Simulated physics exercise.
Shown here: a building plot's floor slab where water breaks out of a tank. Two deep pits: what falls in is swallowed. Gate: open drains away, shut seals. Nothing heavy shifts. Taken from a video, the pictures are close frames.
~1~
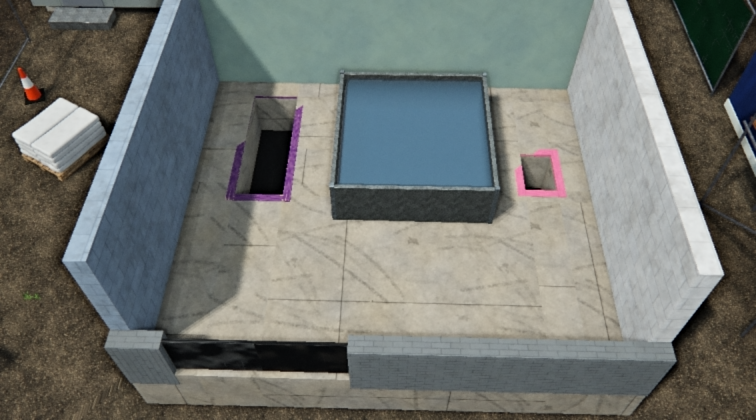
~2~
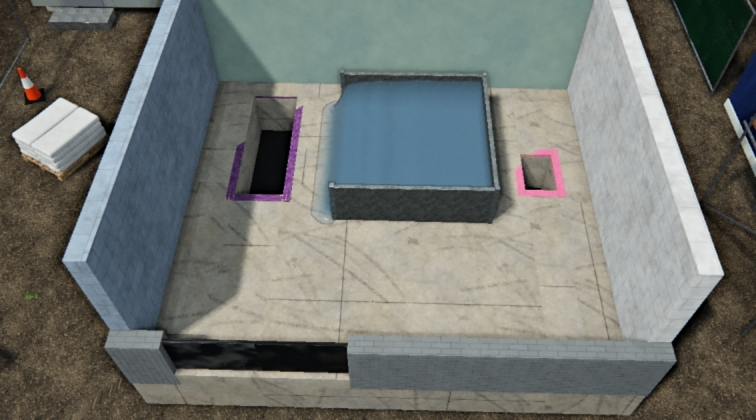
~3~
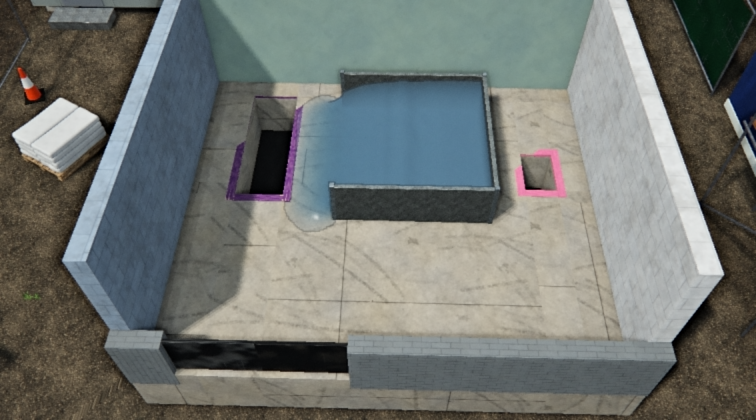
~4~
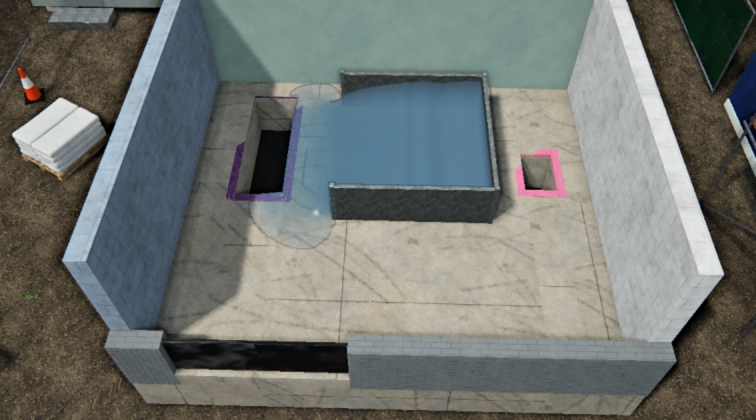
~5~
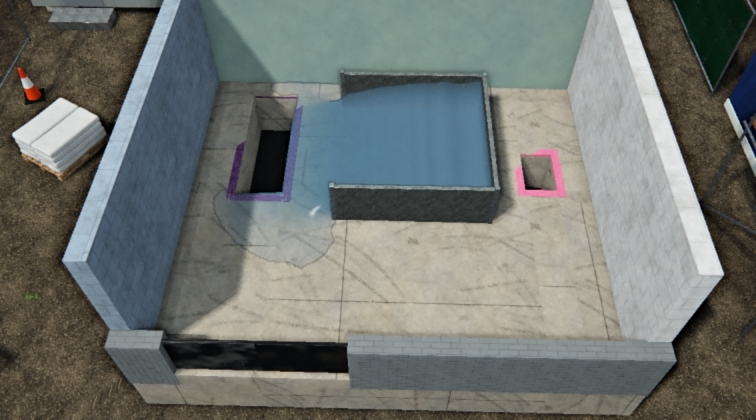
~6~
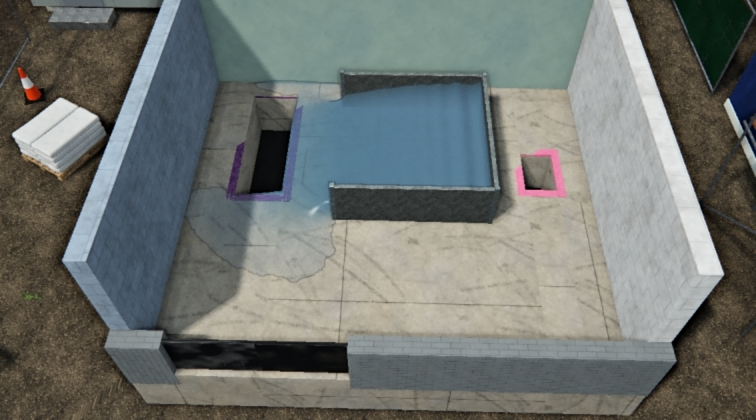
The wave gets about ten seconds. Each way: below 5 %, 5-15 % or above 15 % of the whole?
I expect the gate to account for a fraction below five per cent, I expect the pink pit to account for a fraction below five per cent, I expect the purple pit to account for upward of fifteen per cent.
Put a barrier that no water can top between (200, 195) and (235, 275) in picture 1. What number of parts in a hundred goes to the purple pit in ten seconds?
Purple: 80 %.
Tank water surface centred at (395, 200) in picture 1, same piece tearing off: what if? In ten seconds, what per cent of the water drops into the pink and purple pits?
I'd guess pink takes near 6 % and purple near 55 %.
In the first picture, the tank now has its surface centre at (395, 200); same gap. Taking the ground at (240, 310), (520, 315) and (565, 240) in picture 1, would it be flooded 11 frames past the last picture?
Spot one wetted, spot two unwetted, spot three unwetted.
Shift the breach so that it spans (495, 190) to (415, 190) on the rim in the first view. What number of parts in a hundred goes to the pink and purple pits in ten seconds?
Pink 15 %, purple 15 %.
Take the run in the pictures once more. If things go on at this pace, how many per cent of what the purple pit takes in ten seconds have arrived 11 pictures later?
About 55 per cent.
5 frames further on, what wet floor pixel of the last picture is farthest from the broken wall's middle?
Close to (159, 318), I think.
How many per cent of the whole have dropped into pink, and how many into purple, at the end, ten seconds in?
That's 0 per cent for the first and 76 per cent for the second.
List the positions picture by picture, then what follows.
The first picture shows the open tank at (413, 130) is whole and still.
In the second picture, the front is at (330, 221), out from the gap at (341, 147).
In the third picture, water pours out at (341, 150) and has run to (309, 227).
In the fourth picture, the front is at (287, 240), out from the gap at (341, 151).
In the fifth picture, the front is at (256, 249), out from the gap at (341, 151).
In the sixth picture, the front is at (199, 228), out from the gap at (341, 151).
A moment on, water covers 25 % of the floor; the gate 0 %, the pink pit 0 %, the purple pit 24 %.
Next, water covers 30 % of the floor; the gate 0 %, the pink pit 0 %, the purple pit 41 %.
Then, water covers 45 % of the floor; the gate 0 %, the pink pit 0 %, the purple pit 57 %.
Later, water covers 70 % of the floor; the gate 0 %, the pink pit 0 %, the purple pit 69 %.
In the end, water covers 70 % of the floor; the gate 0 %, the pink pit 0 %, the purple pit 75 %.
